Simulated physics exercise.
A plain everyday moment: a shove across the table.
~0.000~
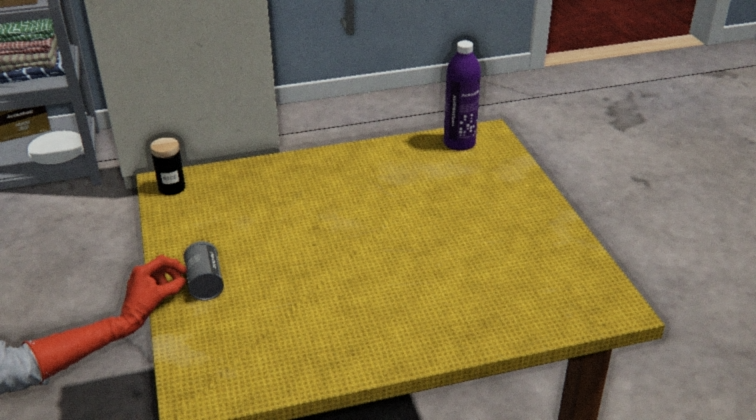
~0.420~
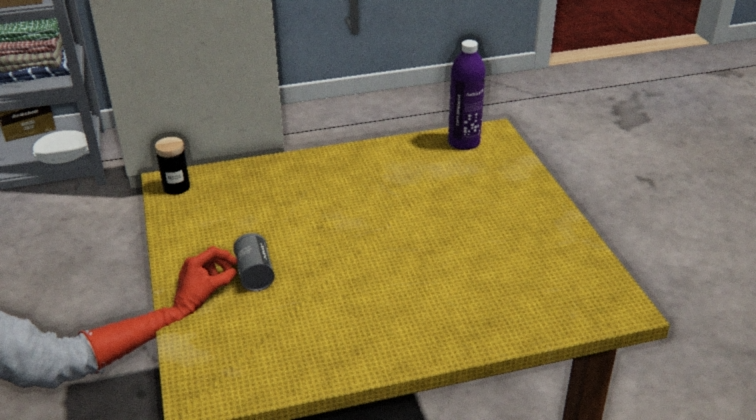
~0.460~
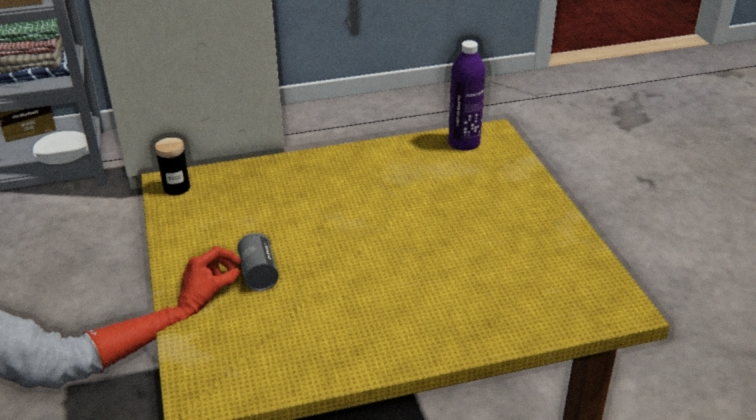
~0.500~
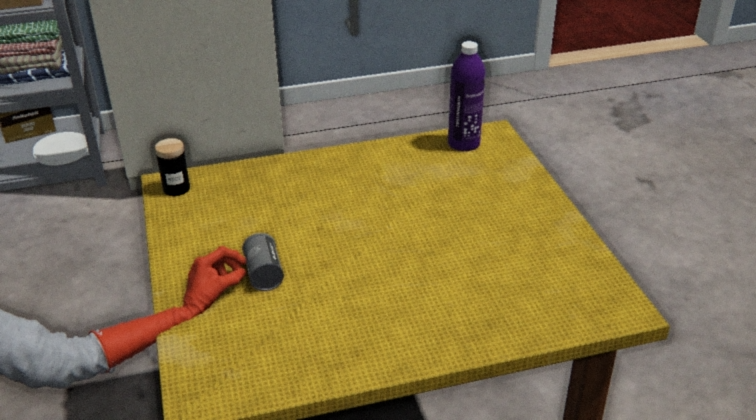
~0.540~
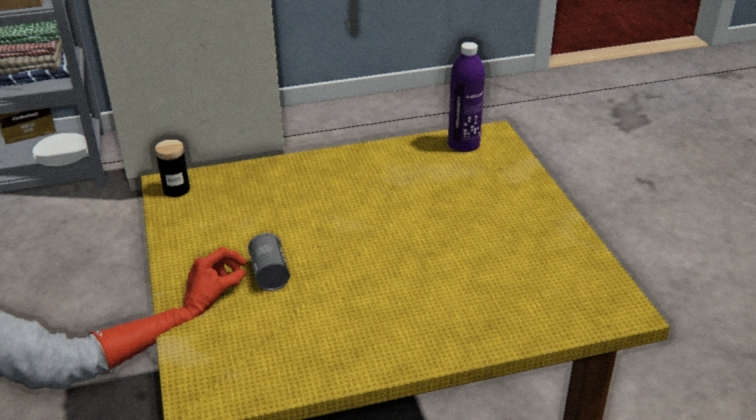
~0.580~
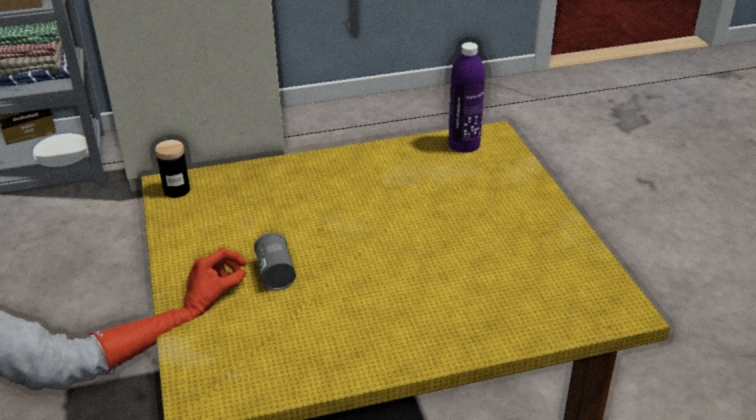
An arm in a grey sleeve and orange-red glove reaches in from the left over a table with a yellow, finely checked top, seen from above in a room with a grey floor. A grey tin lies by the hand, a black jar with a light lid stands behind it, and a purple bottle stands at the back. The hand pushes the tin right, then stays still while the tin rolls slightly farther, and the view shifts slightly early on.
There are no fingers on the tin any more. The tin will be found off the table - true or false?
False, it remains on the table.
Around 0.68 s, grey tin displaced about its own width near (287, 259).
Around 0.78 s, grey tin displaced about its own width near (297, 257).
Around 0.98 s, grey tin displaced about its own width near (310, 255).
Around 1.38 s, grey tin displaced about its own width near (315, 254).
Finally (1.9 s), moved from the start, grey tin. Final places as the last picture's camera would see them, grey tin near (315, 254).
